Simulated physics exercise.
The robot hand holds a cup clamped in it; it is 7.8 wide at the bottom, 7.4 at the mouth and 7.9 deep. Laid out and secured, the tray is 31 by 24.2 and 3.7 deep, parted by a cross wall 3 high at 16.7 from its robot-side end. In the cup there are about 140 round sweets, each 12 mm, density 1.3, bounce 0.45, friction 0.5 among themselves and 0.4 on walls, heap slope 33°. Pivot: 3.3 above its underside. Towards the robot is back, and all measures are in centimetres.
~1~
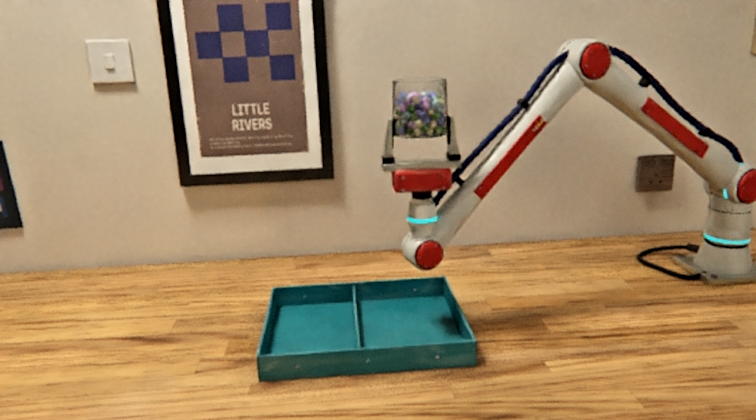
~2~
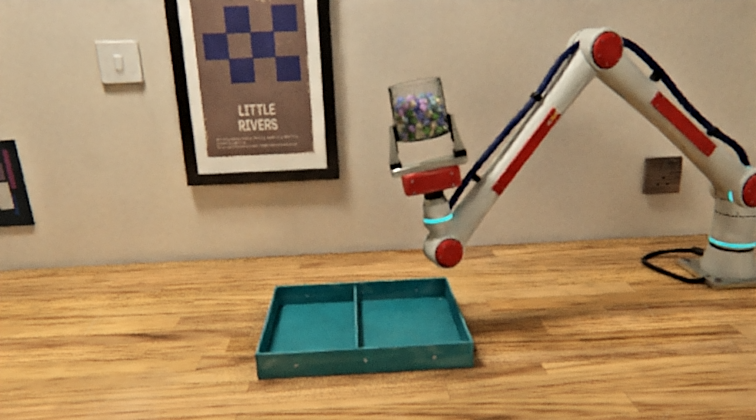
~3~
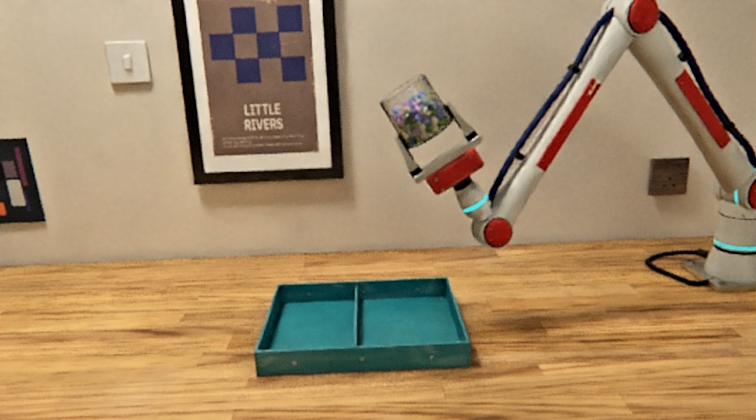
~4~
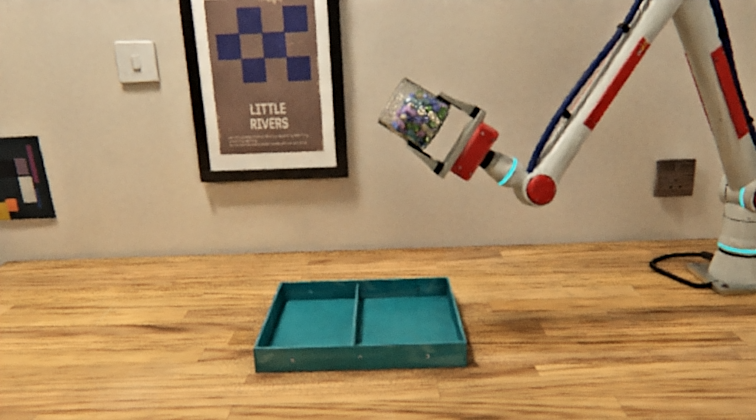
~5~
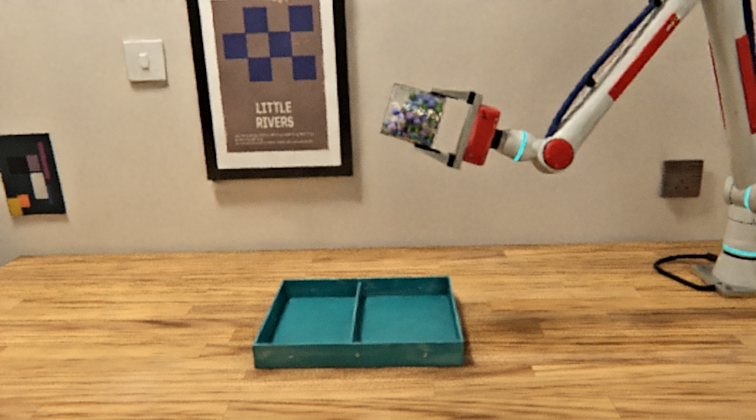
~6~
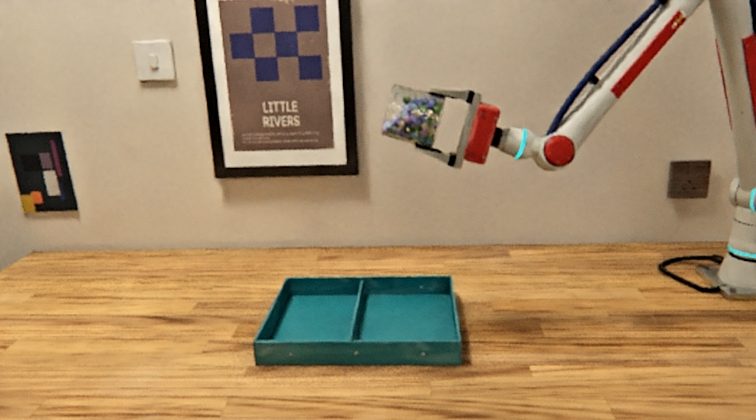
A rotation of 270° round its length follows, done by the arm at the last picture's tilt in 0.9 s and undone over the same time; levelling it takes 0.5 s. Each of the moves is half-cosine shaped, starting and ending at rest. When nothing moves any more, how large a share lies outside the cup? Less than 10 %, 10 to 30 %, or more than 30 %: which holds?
The share is 10 to 30 %.
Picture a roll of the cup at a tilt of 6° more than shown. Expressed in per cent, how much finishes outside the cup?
Share: About 35 %.
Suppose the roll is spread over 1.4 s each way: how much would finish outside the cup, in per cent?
About 25 %.
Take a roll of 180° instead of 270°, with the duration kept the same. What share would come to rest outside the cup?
15 %.
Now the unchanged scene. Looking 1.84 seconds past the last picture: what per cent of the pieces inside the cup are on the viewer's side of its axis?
40 in a hundred, more or less.
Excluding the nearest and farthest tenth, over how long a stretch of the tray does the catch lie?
Spread length: Close to 16 cm.
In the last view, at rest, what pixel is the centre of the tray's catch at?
In the last view, around (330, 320).
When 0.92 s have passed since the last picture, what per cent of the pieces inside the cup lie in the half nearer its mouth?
35 per cent, roughly.
Then, 0.92 s later, tipped 74°, highest piece 38 above the table; 124 in the cup, 4 in the far-side part, 3 in the robot-side part, 9 in flight or on a rim.
Then, 1.84 s later, tipped 73°, highest piece 38 above the table; 115 in the cup, 14 in the far-side part, 8 in the robot-side part, 1 on the table or floor, 2 in flight or on a rim.
Then, 2.50 s later, upright, highest piece 39 above the table; 112 in the cup, 16 in the far-side part, 11 in the robot-side part, 1 on the table or floor.
Then, 3.20 s later, upright, highest piece 39 above the table; 112 in the cup, 16 in the far-side part, 11 in the robot-side part, 1 on the table or floor.
At rest, 112 in the cup, 16 in the far-side part, 11 in the robot-side part, 1 on the table or floor. That is 20 % outside the cup.
